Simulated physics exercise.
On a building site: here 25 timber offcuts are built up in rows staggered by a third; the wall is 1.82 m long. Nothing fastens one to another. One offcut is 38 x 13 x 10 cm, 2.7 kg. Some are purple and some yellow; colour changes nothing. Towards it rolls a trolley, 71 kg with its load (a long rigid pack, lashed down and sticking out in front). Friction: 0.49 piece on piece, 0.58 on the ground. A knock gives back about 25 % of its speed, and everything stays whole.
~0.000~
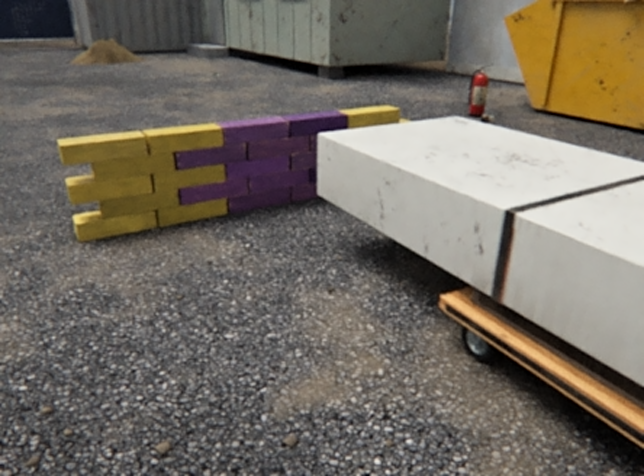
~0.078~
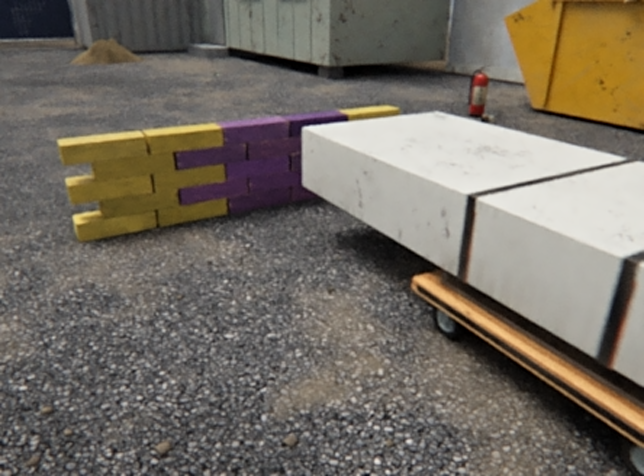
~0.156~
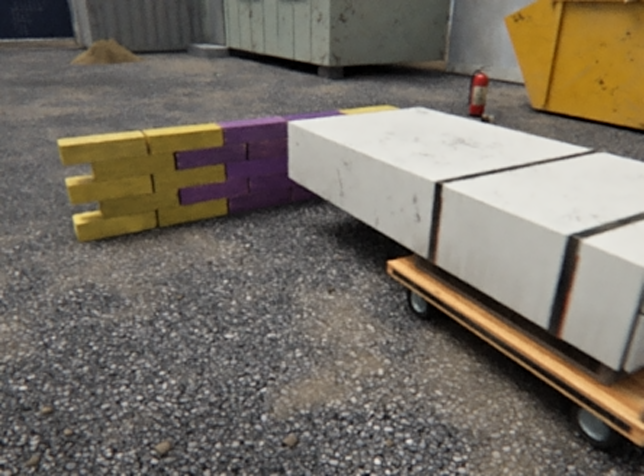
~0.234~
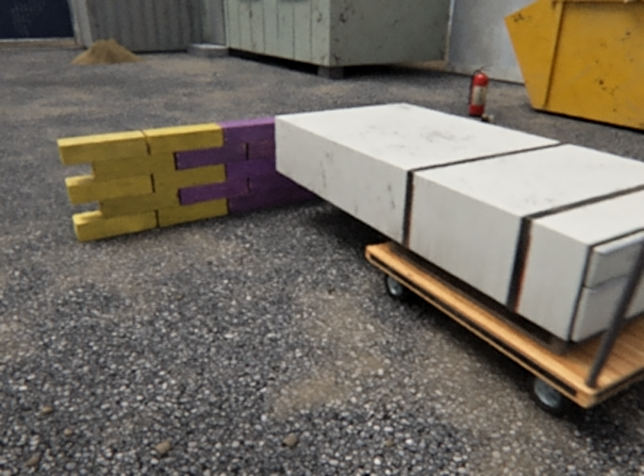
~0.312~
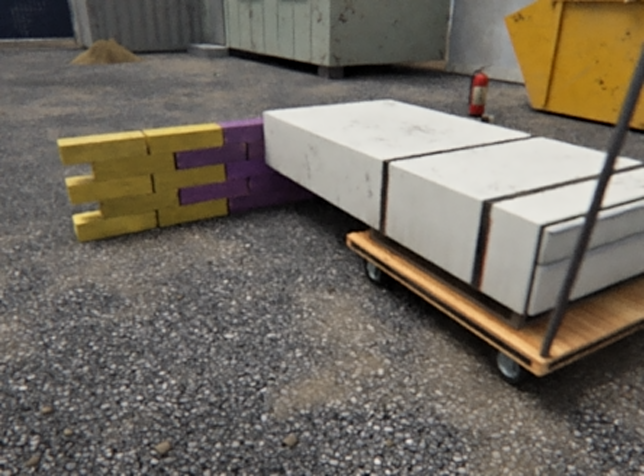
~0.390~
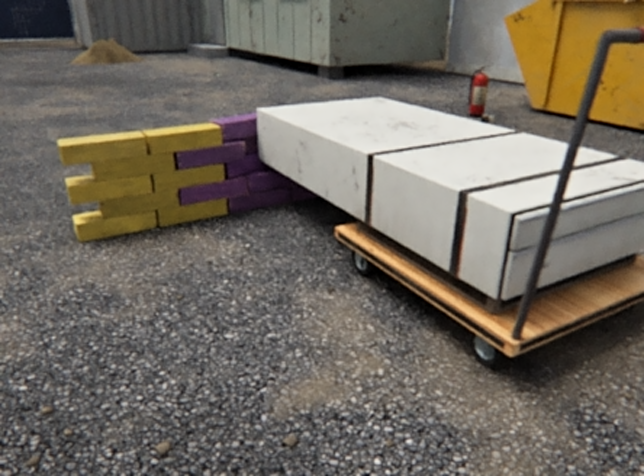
The footage shows a wooden trolley carrying a long, white, strapped block leftward across gravel towards a low wall of yellow and purple pieces; the block's overhanging front end meets the purple section, and several pieces shift slightly.
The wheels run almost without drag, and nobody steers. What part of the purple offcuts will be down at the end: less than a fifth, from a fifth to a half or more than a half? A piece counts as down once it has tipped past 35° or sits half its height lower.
It comes to upwards of a half.
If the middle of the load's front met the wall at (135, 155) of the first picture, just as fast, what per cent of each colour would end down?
Then yellow 50, purple 10 per cent.
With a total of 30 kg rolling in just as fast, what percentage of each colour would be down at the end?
Then yellow 30, purple 70 per cent.
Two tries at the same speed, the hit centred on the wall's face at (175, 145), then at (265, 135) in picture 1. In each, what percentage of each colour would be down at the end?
Yellow 50 then 30, purple 50 then 80 per cent.
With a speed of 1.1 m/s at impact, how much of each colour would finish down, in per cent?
Then yellow 40, purple 80 per cent.
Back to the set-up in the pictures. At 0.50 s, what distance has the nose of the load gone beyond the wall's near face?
About 20 cm past it.
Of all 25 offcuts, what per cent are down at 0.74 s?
At that moment 40 per cent.
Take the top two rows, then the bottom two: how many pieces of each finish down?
Top 8, bottom 3.
Around 0.50 s, load 22 cm past the wall's line, still rolling; 4 of the 12 purple offcuts down (7 of 25 in all colours); top purple offcut tipped 14°, 6 cm lower; top yellow offcut tipped 16°, 7 cm lower.
Around 0.74 s, load 50 cm past the wall's line, still rolling; 7 of the 12 purple offcuts down (10 of 25 in all colours); top purple offcut on its side; top yellow offcut tipped 9°, 31 cm lower.
Around 1.38 s, load 1.11 m past the wall's line, still rolling; 9 of the 12 purple offcuts down (14 of 25 in all colours); top purple offcut on its side; top yellow offcut 39 cm lower.
Finally (2.7 s), load 1.24 m past the wall's line, stopped; 9 of the 12 purple offcuts down (14 of 25 in all colours); top purple offcut on its side; top yellow offcut 39 cm lower. That is 75 per cent. Seen by the last camera, middles, top purple offcut near (226, 141), top yellow offcut near (300, 137).
